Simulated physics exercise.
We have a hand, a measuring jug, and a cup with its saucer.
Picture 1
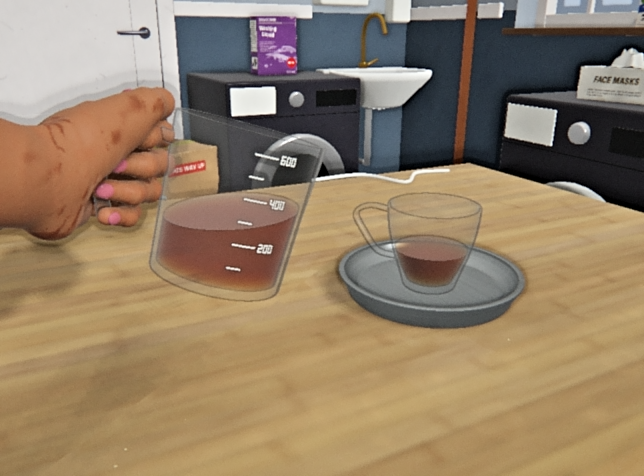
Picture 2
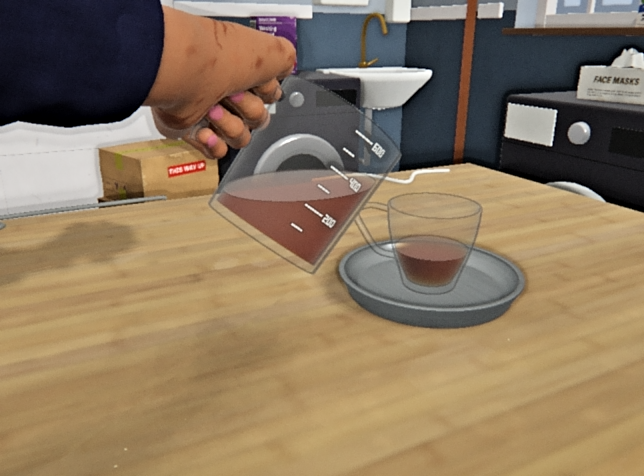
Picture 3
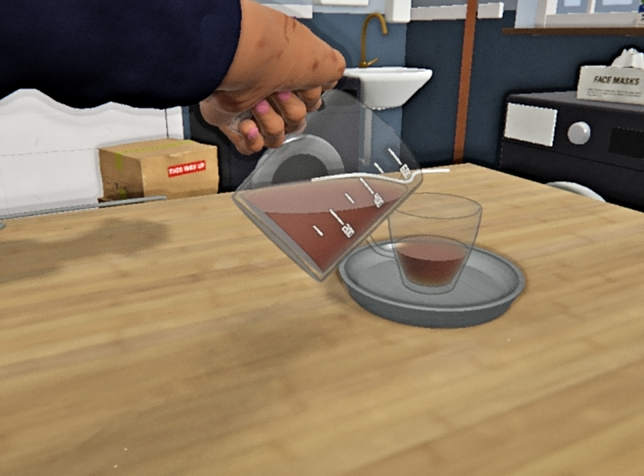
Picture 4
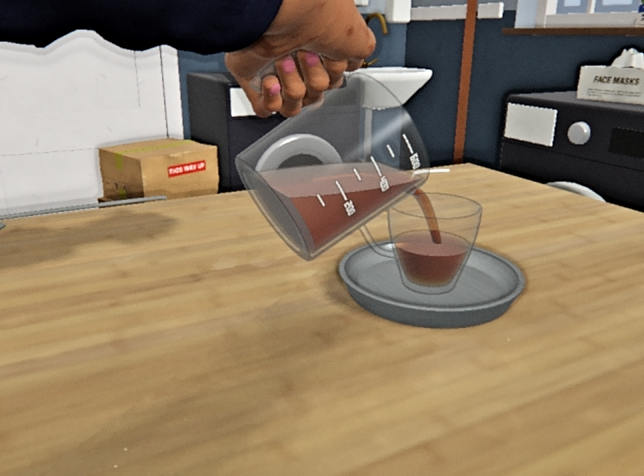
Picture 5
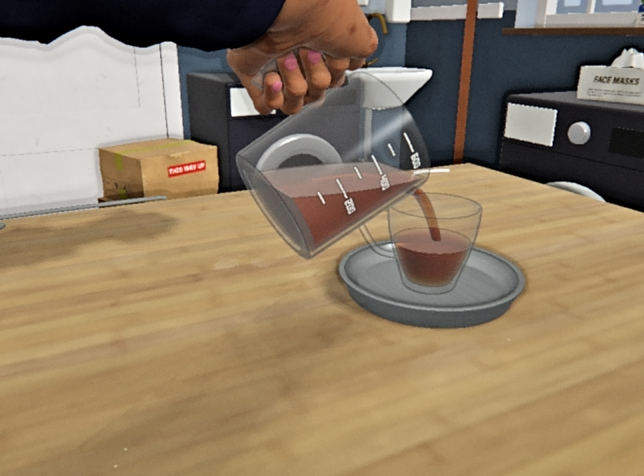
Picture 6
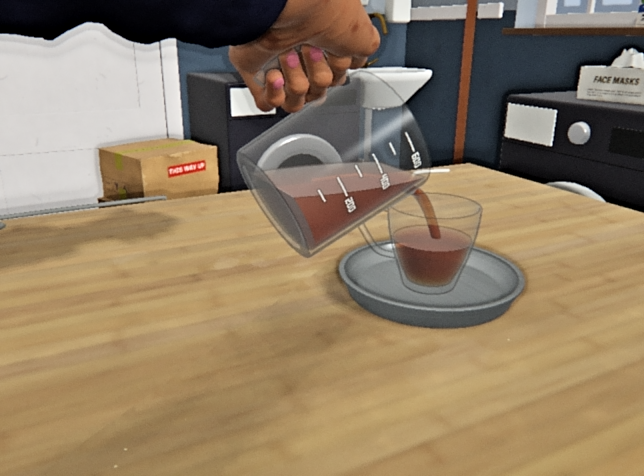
A hand lifts and tilts a clear measuring jug, pouring reddish-brown tea into a glass cup.
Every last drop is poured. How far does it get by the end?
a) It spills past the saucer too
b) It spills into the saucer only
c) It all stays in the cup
The answer is b.
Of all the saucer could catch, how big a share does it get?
Roughly 50%.
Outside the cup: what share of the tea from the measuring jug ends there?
Around 35 per cent.
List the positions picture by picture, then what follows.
The measuring jug is picked up; measuring jug (234, 199) about half full; cup (432, 241) about a third full; saucer (489, 311) dry, in the first picture.
The measuring jug leans over the cup; measuring jug (305, 175) tipped 40° with all of its load; cup about a third full, surface at (431, 248), in the second picture.
The measuring jug leans over the cup; measuring jug (328, 186) tipped 50° with all of its load; cup (432, 241) about a third full, in the third picture.
The tea is flowing; measuring jug (334, 167) tipped 60° with nearly all of its load; cup about half full, surface at (431, 243), in the fourth picture.
The tea is flowing; measuring jug (334, 166) tipped 65° with nearly all of its load; cup (432, 241) about half full, in the fifth picture.
The tea is flowing; measuring jug (335, 165) tipped 65° with nearly all of its load; cup about half full, surface at (432, 238); saucer (489, 311) dry, in the sixth picture.
Next, the cup is nearly full; the saucer is dry.
After that, the cup is full to the brim; the saucer is wet, with room to spare.
Finally, the cup is full to the brim; the saucer is wet, with room to spare.
